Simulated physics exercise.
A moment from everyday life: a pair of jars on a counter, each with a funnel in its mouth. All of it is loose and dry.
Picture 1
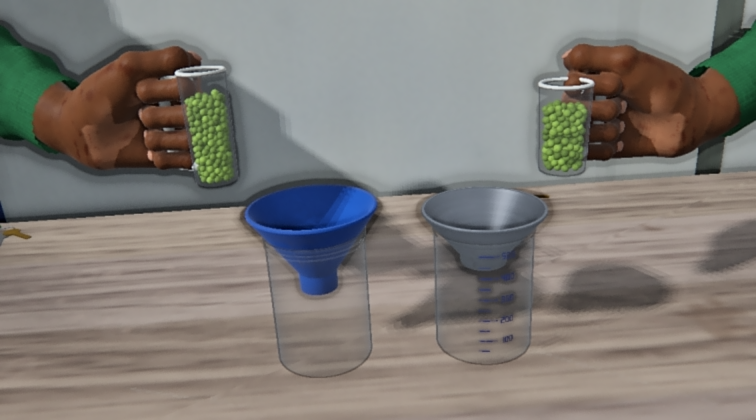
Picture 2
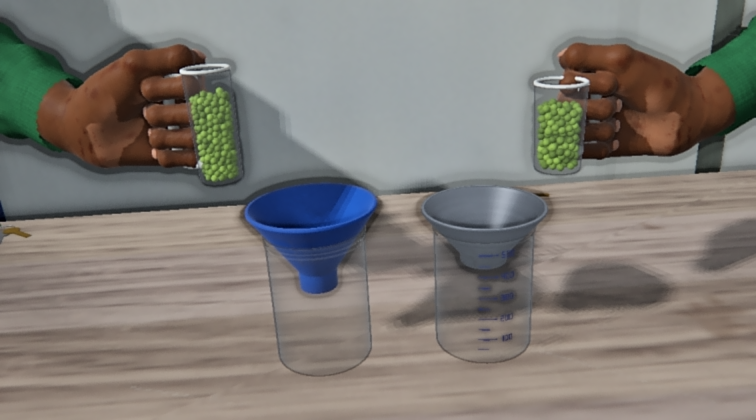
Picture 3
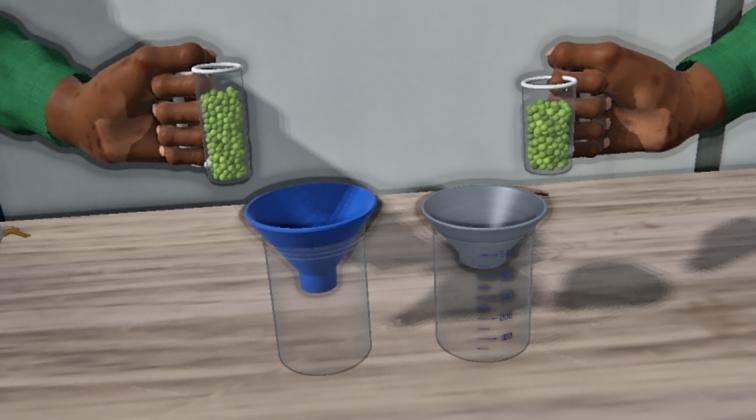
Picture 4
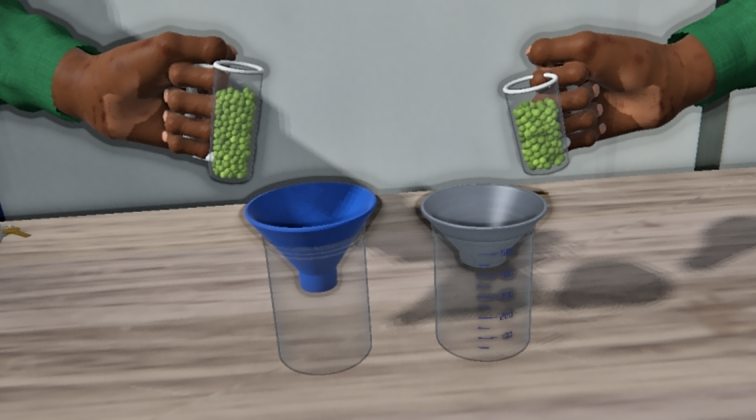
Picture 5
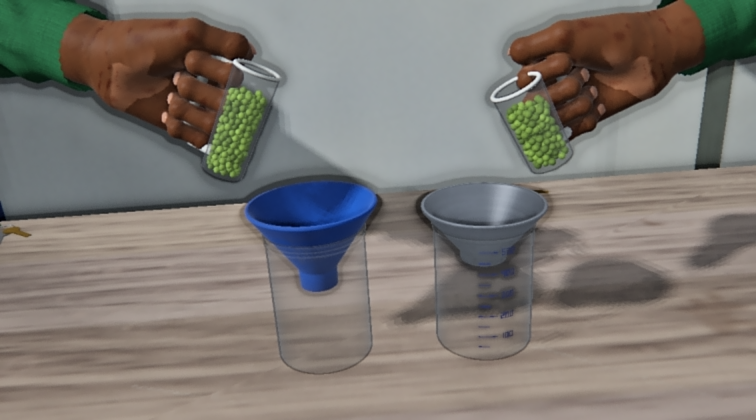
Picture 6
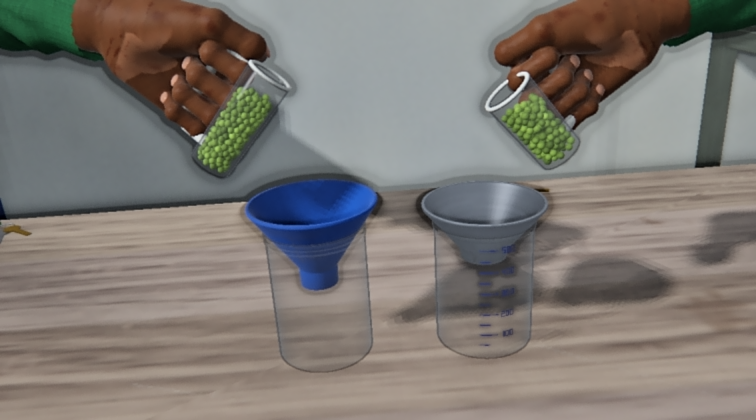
Two brown hands in green sleeves hold clear cups of green dried peas above a wooden counter against a pale grey wall, seen from the front and slightly above. Below them stand two clear, empty jars, the left with a blue funnel in its mouth, the right with a grey one. The hands move the upright cups slightly inward, then steadily tilt them toward each other, while the camera stays nearly still.
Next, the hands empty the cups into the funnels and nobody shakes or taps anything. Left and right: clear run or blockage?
After the pour, the left one drains out and the right one drains out.
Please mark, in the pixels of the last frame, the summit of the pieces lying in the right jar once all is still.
The topmost pieces come to rest close to (512, 312).
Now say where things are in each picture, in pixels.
In the first frame, left funnel (313, 217), outlet at (320, 287), about 5 pieces wide; left cup (209, 128), holding dried peas; right funnel (484, 218), outlet at (483, 261), about 6 pieces wide; right cup (564, 127), holding dried peas.
In the second frame, left cup (214, 126), upright; right cup (559, 126), upright.
In the third frame, left cup (224, 125), upright; right cup (548, 126), upright.
In the fourth frame, left cup (234, 124), tipped 13°; right cup (538, 126), tipped 13°.
In the fifth frame, left cup (239, 122), tipped 26°; right cup (534, 125), tipped 26°.
In the sixth frame, left funnel (313, 212), outlet at (320, 282); left cup (239, 121), tipped 40°; right funnel (484, 212), outlet at (484, 255); right cup (534, 123), tipped 40°.
Then, 0.22 s later than the last frame, left, every one still in the cup; right, every one still in the cup.
Then, 0.51 s later than the last frame, left, every one still in the cup; right, almost all still in the cup, just a few in or over the funnel.
Then, 0.82 s later than the last frame, left, the larger part still in the cup, about a tenth in or over the funnel, just a few down in the jar; right, the larger part still in the cup, roughly a quarter in or over the funnel, about a tenth down in the jar.
When it is over, left, every one down in the jar; right, every one down in the jar.
